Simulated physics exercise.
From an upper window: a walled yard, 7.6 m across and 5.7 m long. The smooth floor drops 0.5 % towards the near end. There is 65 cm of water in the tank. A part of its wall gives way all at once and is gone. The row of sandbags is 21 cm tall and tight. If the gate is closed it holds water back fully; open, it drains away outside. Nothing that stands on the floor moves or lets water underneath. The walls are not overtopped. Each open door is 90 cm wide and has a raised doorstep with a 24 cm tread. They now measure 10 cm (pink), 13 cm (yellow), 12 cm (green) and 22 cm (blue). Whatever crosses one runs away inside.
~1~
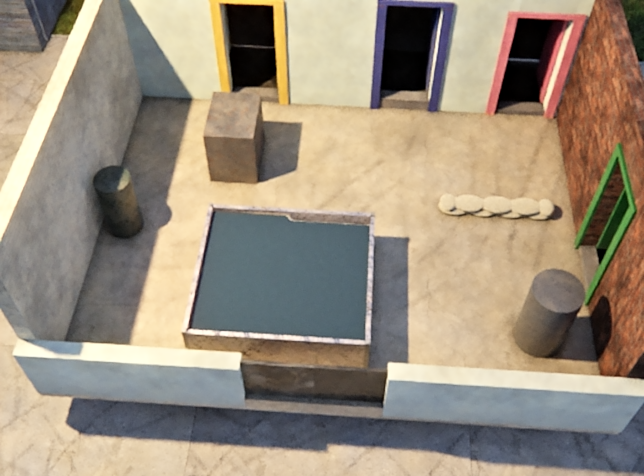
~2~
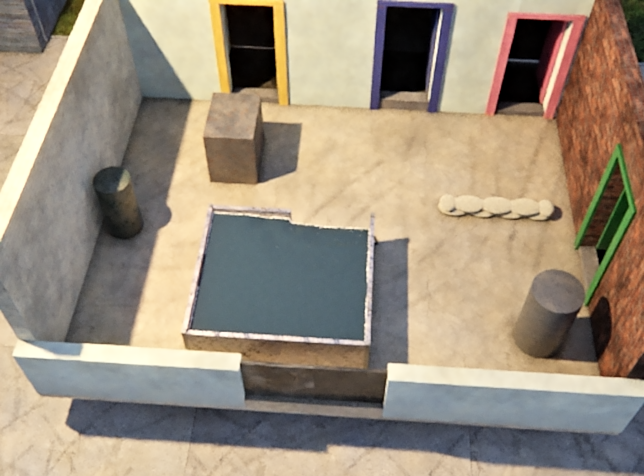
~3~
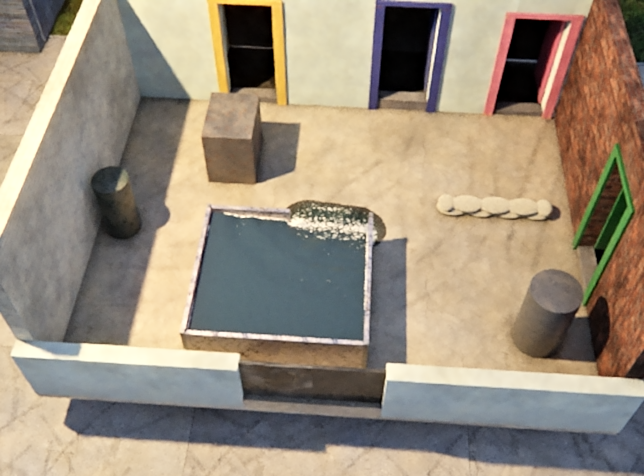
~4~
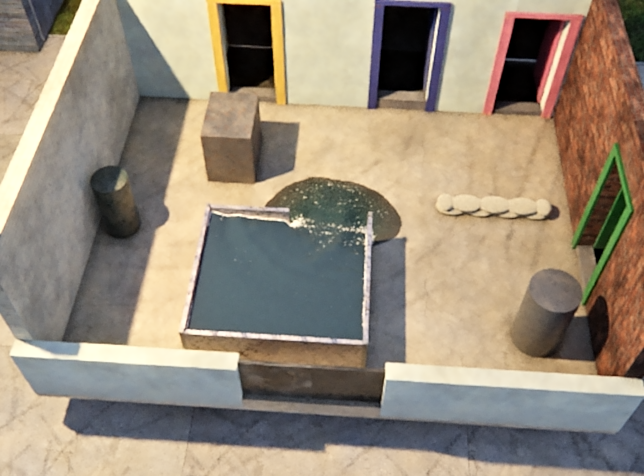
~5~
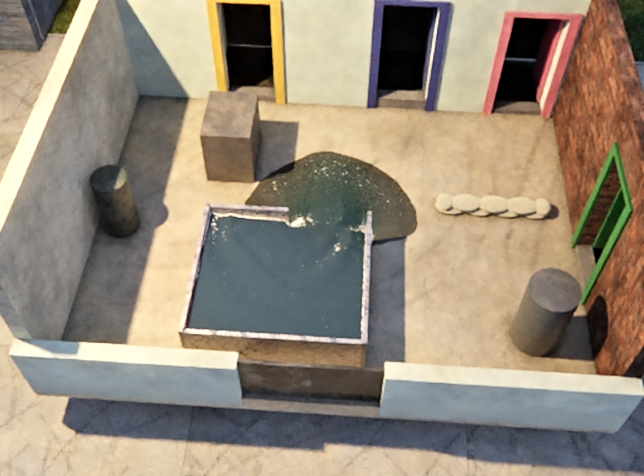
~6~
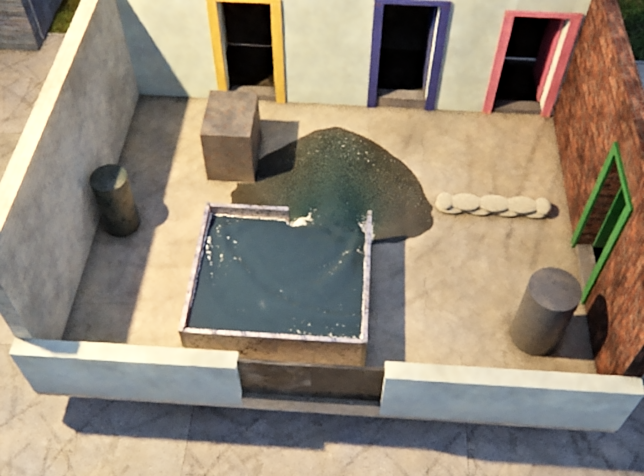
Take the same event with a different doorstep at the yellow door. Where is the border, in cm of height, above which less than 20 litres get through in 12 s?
At least 15 cm or so.
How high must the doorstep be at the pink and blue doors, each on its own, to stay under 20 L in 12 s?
About 19 cm at pink and 22 cm at blue.
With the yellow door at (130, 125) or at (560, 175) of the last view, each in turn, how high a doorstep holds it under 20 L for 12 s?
About 14.0 and 14.5 cm.
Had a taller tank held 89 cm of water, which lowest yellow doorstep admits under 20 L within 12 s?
About 24 cm.
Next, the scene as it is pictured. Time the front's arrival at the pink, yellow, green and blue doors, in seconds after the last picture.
Arrival: Pink 1.2 s, yellow 0.6 s, green 3.0 s, blue 0.4 s.
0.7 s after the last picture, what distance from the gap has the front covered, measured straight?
About 3.6 m.
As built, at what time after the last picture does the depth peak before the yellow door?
Near 1.8 s.
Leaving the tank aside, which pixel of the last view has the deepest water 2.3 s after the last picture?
Around (542, 119).
Then, 0.7 s after the last picture water covers 25 % of the floor, deepest (36 cm) near (345, 233); 10 cm at the yellow door, 0 litres in over its 13 cm doorstep.
Then, 2.3 s after the last picture water covers 40 % of the floor, deepest (33 cm) near (542, 119); 18 cm at the yellow door, 24 litres in over its 13 cm doorstep.
Then, 11.3 s after the last picture water covers 95 % of the floor, deepest (12 cm) near (179, 321); 7 cm at the yellow door, 36 litres in over its 13 cm doorstep.
At the yellow door as built, the water peaked near 20 cm, 1.9 s after the last picture.
With a doorstep of 13.5 cm, 32 litres would have come in within the 12 s; with 18.5 cm, 8 litres. So under 20 litres takes about 15 cm.
